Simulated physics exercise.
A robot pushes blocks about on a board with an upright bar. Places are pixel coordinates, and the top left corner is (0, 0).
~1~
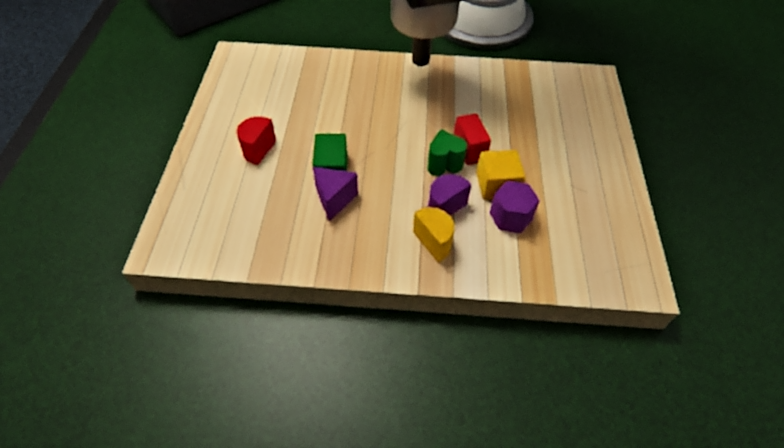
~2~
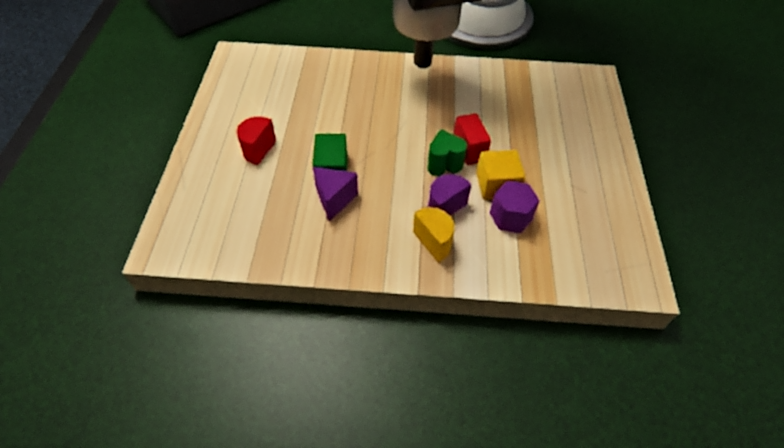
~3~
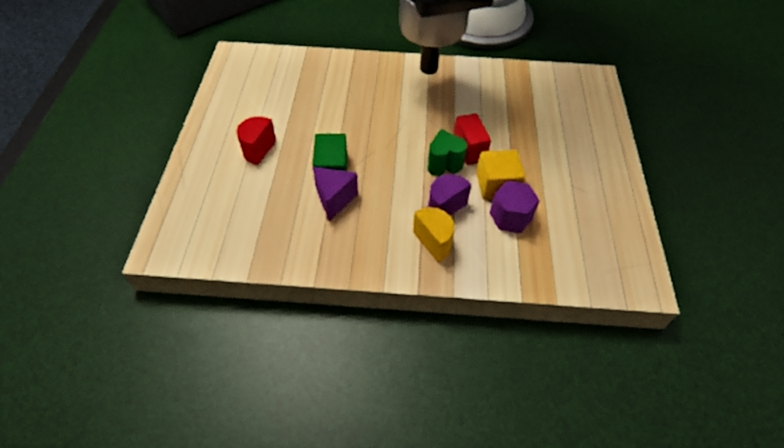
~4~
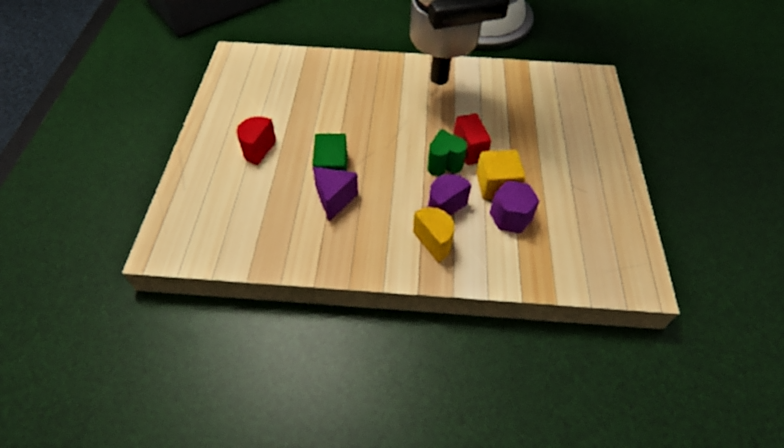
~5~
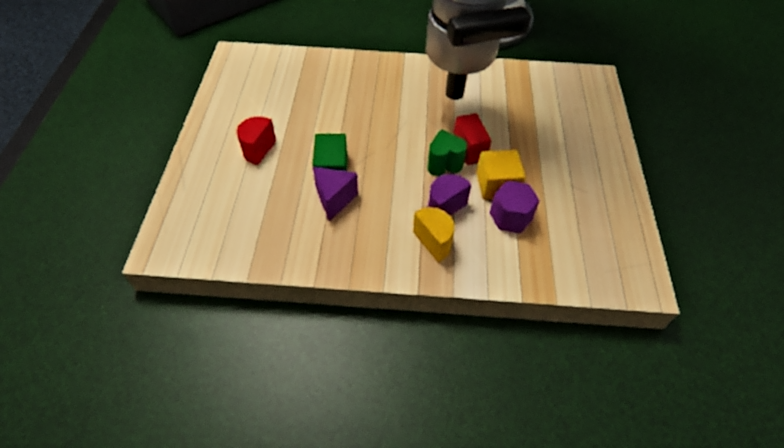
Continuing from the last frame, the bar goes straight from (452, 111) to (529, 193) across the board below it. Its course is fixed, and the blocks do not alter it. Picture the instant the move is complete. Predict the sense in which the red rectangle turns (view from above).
It turns clockwise.
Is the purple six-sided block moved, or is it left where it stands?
The purple six-sided block changes place.
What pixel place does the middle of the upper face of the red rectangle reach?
Answer: (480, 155).
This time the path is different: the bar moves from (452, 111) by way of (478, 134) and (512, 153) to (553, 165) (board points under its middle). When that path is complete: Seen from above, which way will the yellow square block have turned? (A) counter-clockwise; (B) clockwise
A: Counter-clockwise.
The first path, step by step. One third of the way, bar (480, 121); red rectangle (478, 137), turned 15° clockwise; yellow square block (504, 166).
Two thirds of the way, bar (506, 149); green heart-shaped block (445, 145), turned 15° clockwise; red rectangle (481, 155), turned 65° clockwise; yellow square block (503, 174), turned 35° anticlockwise; purple six-sided block (524, 204).
At the end, bar (534, 178); green heart-shaped block (445, 145), turned 15° clockwise; red rectangle (480, 155), turned 65° clockwise; yellow square block (503, 176), turned 30° anticlockwise; purple six-sided block (524, 206).
